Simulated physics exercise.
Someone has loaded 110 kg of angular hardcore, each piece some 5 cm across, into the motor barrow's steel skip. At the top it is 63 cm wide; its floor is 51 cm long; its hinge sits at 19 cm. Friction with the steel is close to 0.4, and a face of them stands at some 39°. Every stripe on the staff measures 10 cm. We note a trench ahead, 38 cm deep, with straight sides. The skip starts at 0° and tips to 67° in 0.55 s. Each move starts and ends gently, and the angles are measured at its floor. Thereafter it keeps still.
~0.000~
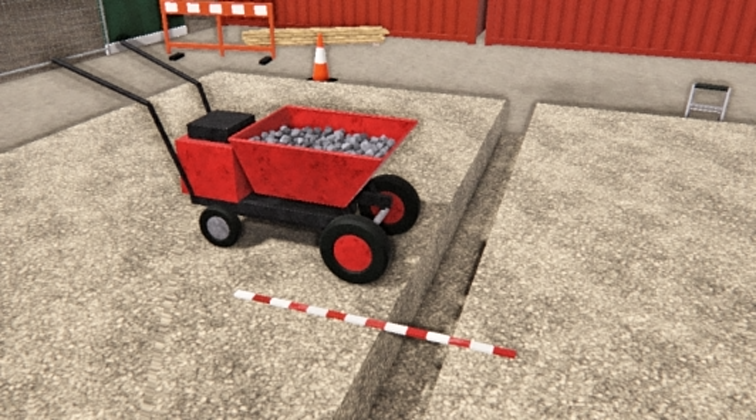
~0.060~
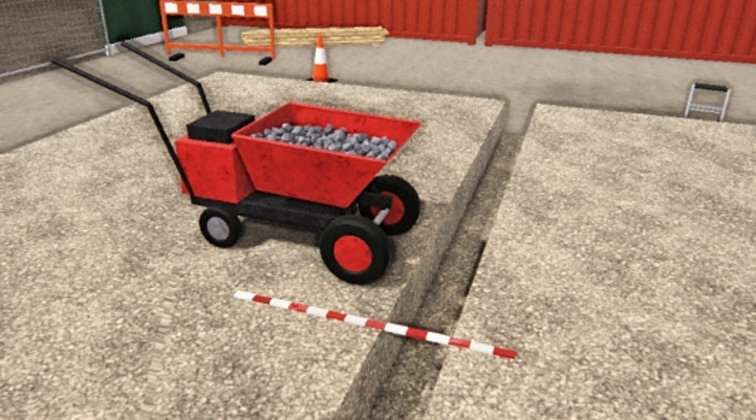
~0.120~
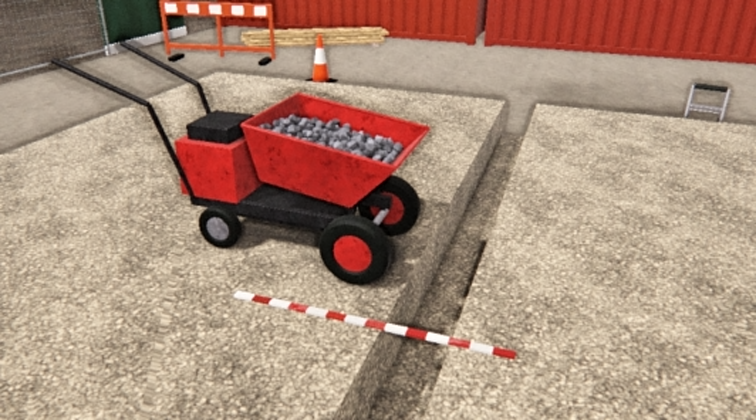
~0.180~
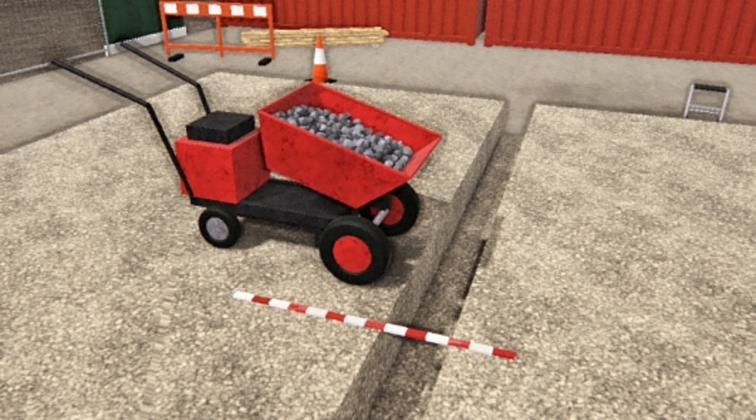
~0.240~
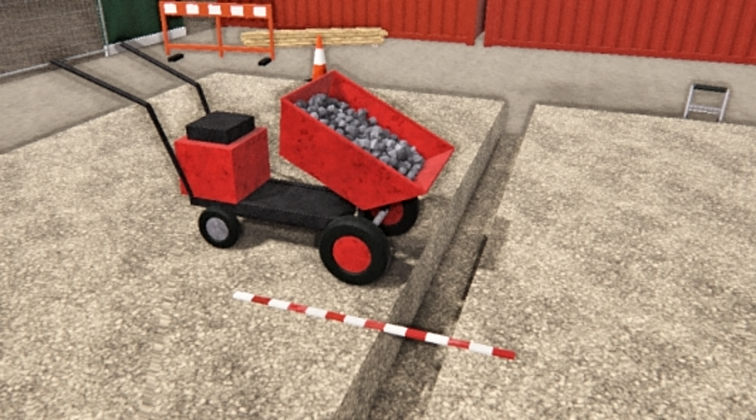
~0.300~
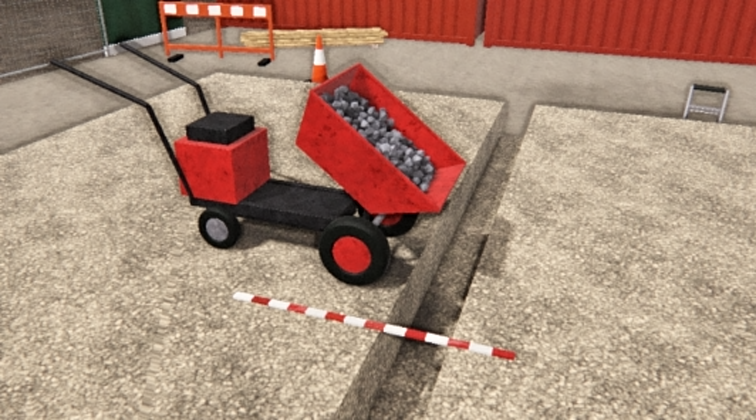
The red skip of a motor barrow tilts steeply forward with its load of grey stones.
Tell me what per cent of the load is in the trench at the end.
Some 9 per cent.
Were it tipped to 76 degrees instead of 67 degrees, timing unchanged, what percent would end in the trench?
It comes out at about 15 percent.
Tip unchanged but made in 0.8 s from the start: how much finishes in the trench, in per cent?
My guess is near 10 percent.
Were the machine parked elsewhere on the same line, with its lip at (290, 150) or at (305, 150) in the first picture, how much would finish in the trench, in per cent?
I'd expect close to 60 per cent at the first and 60 per cent at the second.
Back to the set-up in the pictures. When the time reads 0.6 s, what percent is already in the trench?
Roughly 0% by that time.
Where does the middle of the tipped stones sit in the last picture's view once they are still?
Their centre sits close to (524, 284).
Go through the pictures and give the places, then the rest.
Lip at (382, 161), floor tilted 0°, highest stones at (342, 136), in the first frame.
The skip is at 2°, its lip at (386, 163); the top of the load is at (316, 132); the stones move at 0.5 m/s on average, in the second frame.
Lip at (396, 169), floor tilted 8°, highest stones at (310, 124); the stones move at 1.0 m/s on average, in the third frame.
Lip at (411, 179), floor tilted 17°, highest stones at (315, 113); the stones move at 1.4 m/s on average, in the fourth frame.
Lip at (426, 193), floor tilted 27°, highest stones at (321, 102); the stones move at 1.6 m/s on average, in the fifth frame.
Lip at (439, 210), floor tilted 38°, highest stones at (343, 95); the stones move at 1.6 m/s on average, in the sixth frame.
After 0.4 s the floor is at 56°; 100 % in the skip; the foremost stones are at (446, 202).
After 0.6 s the floor is at 67°; 87 % in the skip, 1 % in the trench, 12 % past the trench; the foremost stones are at (522, 272).
After 1.0 s the floor is at 67°; 36 % in the skip, 64 % past the trench; the foremost stones are at (676, 308).
After 3.0 s the floor is at 67°; 24 % in the skip, 9 % in the trench, 67 % past the trench; the foremost stones are past the picture's edge.
